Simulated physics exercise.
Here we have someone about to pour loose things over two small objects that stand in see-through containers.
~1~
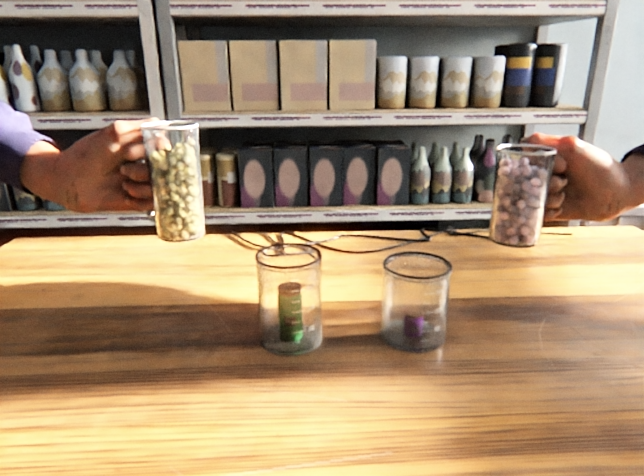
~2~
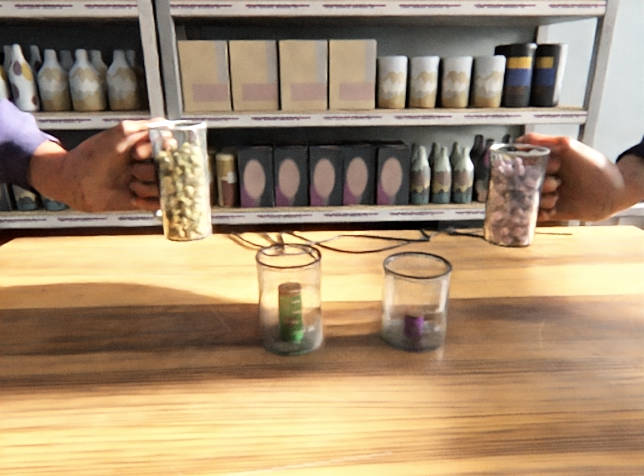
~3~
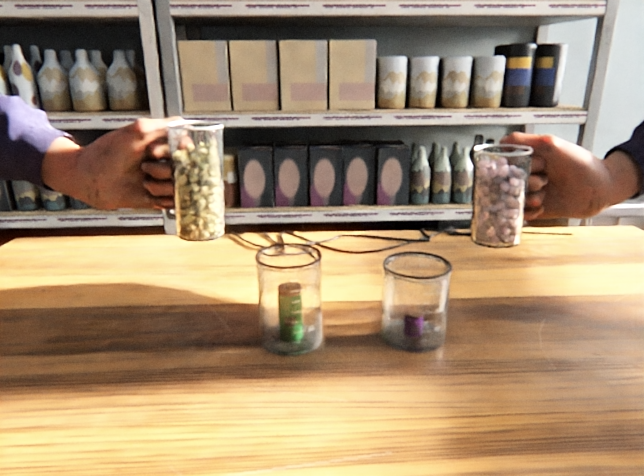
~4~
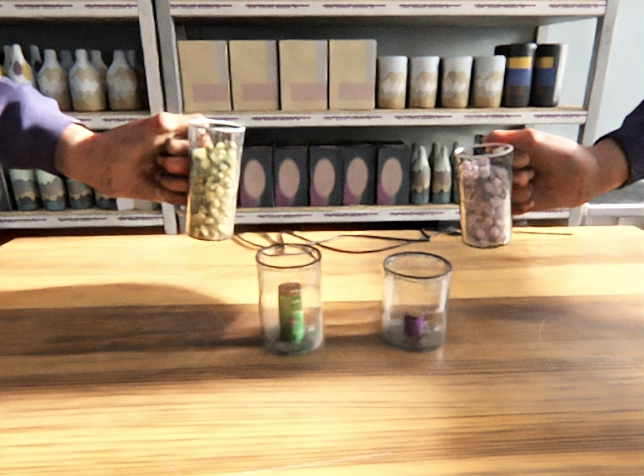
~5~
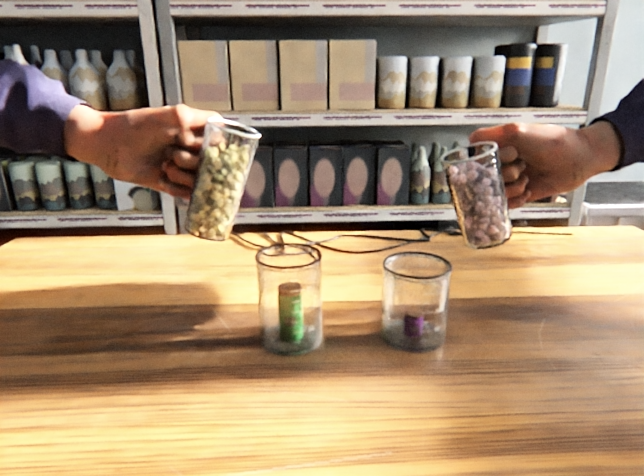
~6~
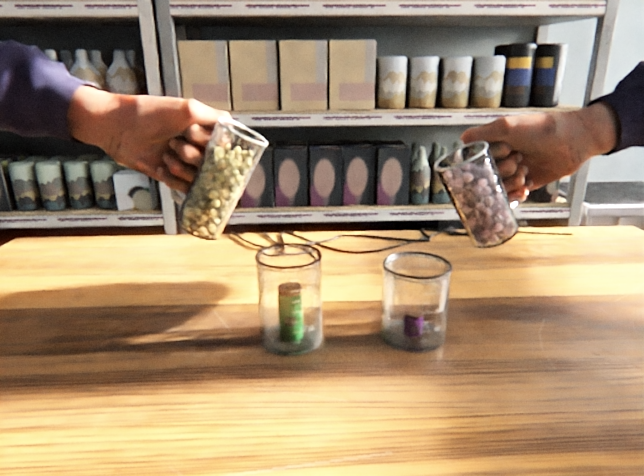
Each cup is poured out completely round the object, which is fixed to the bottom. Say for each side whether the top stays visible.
As I see it, left object: Tip stays above; right object: Tip goes below.
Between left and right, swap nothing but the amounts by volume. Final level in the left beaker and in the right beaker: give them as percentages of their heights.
I'd expect close to 65 on the left side and 50 on the right side.
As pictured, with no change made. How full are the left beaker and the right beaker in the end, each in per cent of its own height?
Estimates: Left 60, right 55.
Then, 0.46 s later than the last frame, left beaker empty, all of its cupful still in the cup; right beaker empty, all of its cupful still in the cup.
Then, 0.87 s later than the last frame, left beaker nearly empty, the larger part of its cupful still in the cup; right beaker nearly empty, roughly two thirds of its cupful still in the cup.
Then, 1.21 s later than the last frame, left beaker a third full, none of its cupful still in the cup; right beaker half full, none of its cupful still in the cup.
When it is over, left beaker two thirds full (surface near (290, 289)), nothing beside it; right beaker half full (surface near (415, 297)), nothing beside it; the left thing is still showing; the right thing is covered.
